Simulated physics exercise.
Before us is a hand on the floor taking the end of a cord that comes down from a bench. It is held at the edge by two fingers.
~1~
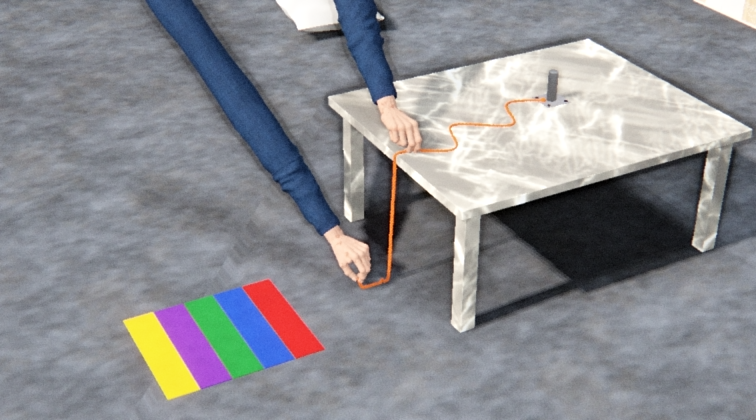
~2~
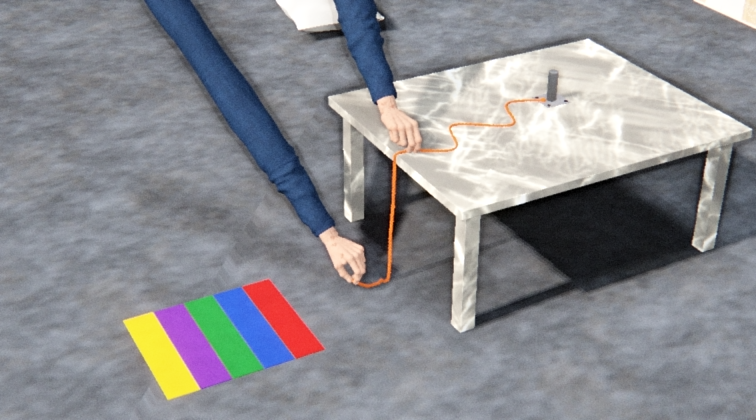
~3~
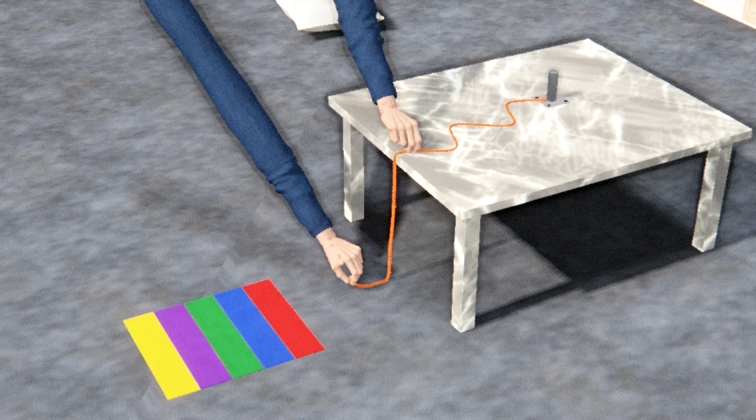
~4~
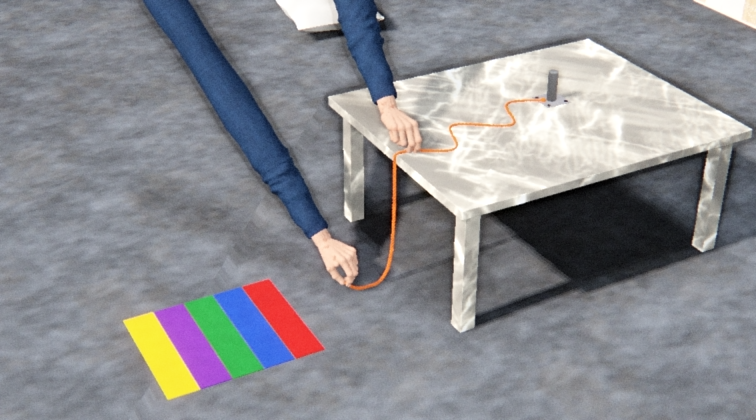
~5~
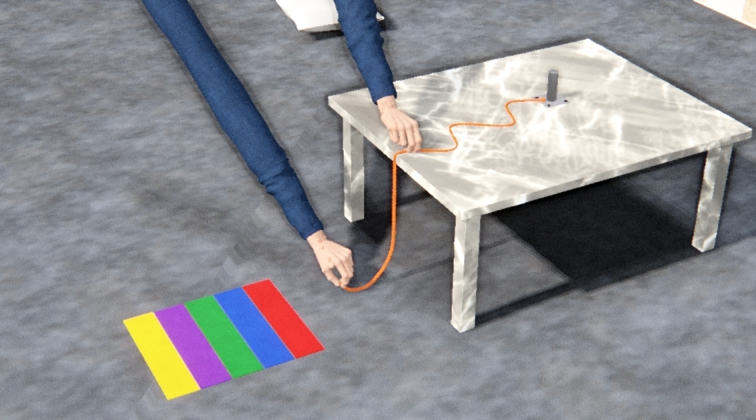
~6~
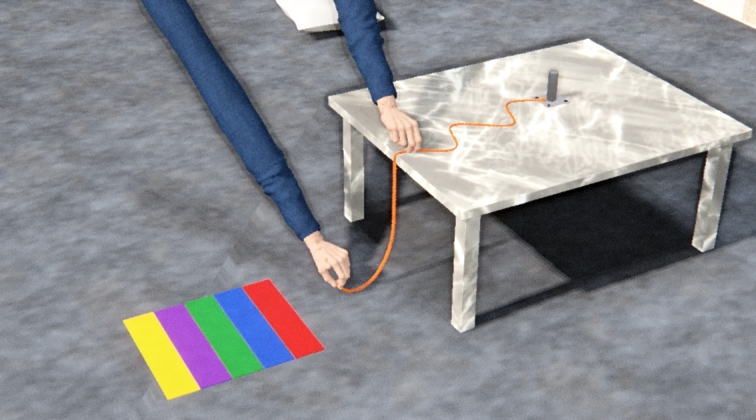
A hand near the floor drawing the end of an orange cord slightly left, another hand staying at the table edge.
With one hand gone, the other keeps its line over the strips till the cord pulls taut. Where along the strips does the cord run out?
Over the purple strip.
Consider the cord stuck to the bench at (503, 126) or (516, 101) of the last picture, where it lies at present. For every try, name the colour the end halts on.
Expected strip, first: Green; second: Purple.
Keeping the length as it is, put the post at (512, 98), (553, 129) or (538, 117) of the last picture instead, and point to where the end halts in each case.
In pixels, the answers are (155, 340), (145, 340) and (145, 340).
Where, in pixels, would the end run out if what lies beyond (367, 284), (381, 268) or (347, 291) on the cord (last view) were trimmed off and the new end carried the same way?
Cut 1: About (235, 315). Cut 2: About (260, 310). Cut 3: About (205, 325).
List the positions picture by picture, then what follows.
End (358, 279); red (300, 340); blue (270, 350); green (239, 359); purple (208, 369); yellow (175, 379), in the first frame.
End (353, 281); cord through (515, 102) (504, 126) (453, 135) (414, 150) (393, 202) (390, 263), in the second frame.
End (350, 281), in the third frame.
End (346, 283); cord through (515, 102) (504, 126) (453, 135) (414, 150) (395, 202) (389, 263), in the fourth frame.
End (341, 284), in the fifth frame.
End (338, 285); cord through (515, 102) (504, 126) (453, 135) (414, 150) (394, 202) (384, 263), in the sixth frame.
Soon after, end near (238, 315); over blue.
After that, end near (207, 324); over green.
At the stop, end near (189, 330); over purple. It gets as far as the purple strip.
